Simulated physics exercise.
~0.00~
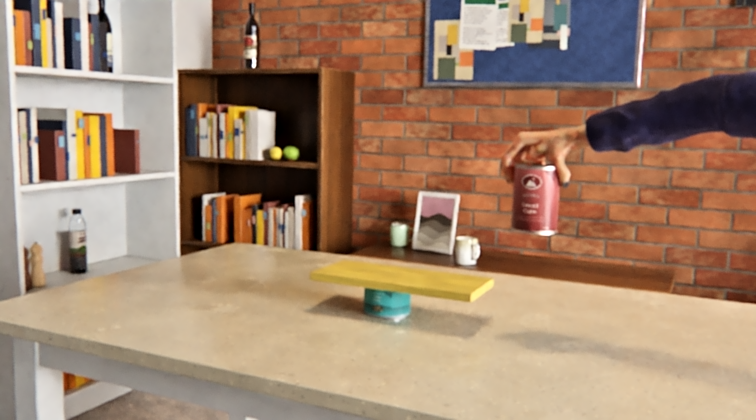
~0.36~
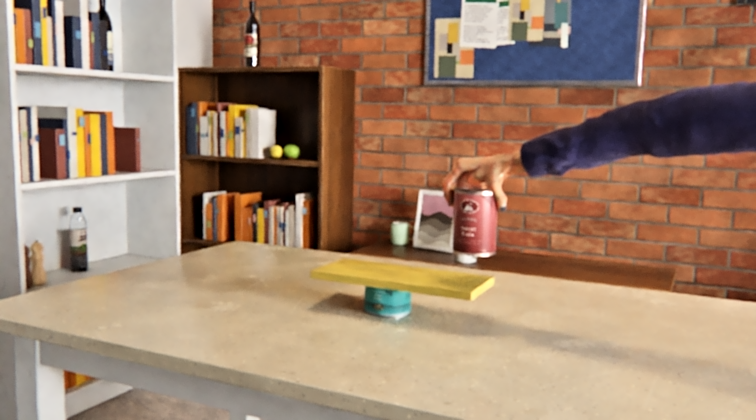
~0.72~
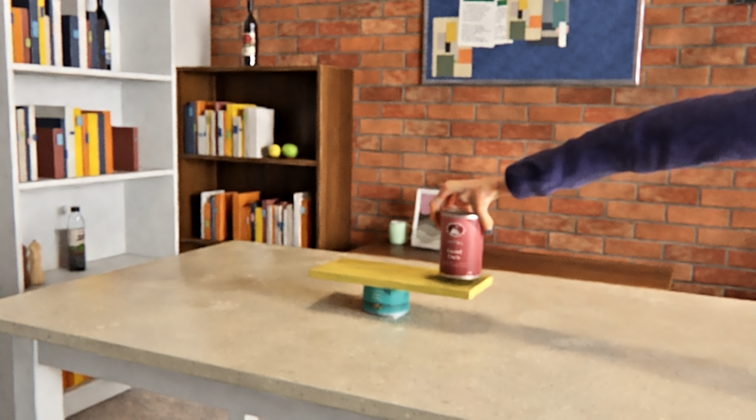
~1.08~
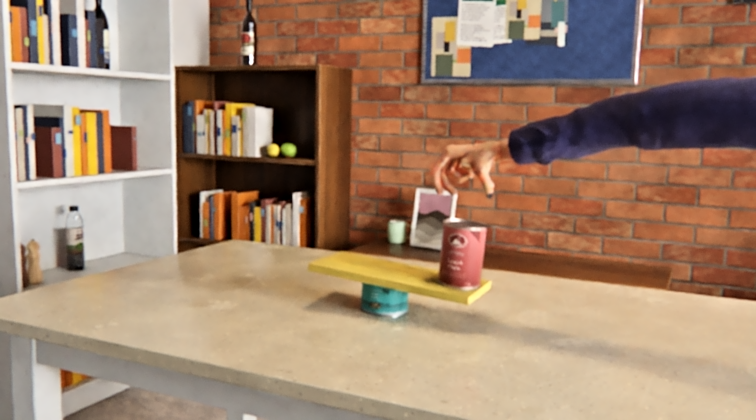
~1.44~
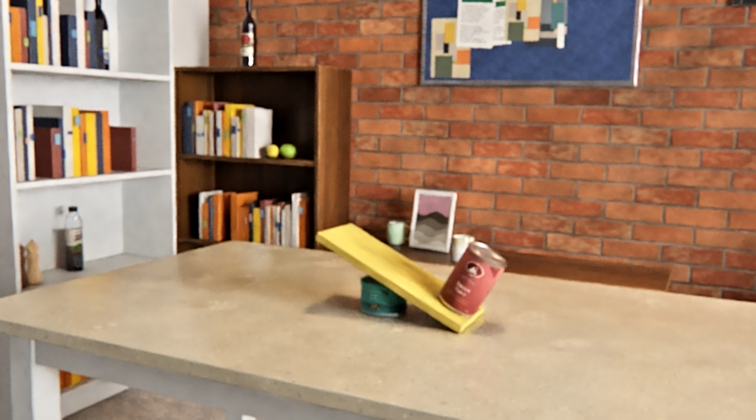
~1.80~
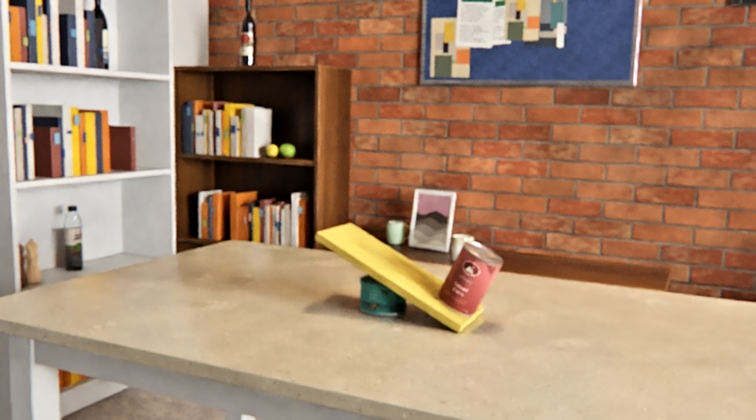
Red tin lowered by a hand onto the right end of a yellow board, tipping it off balance and ending up leaning.
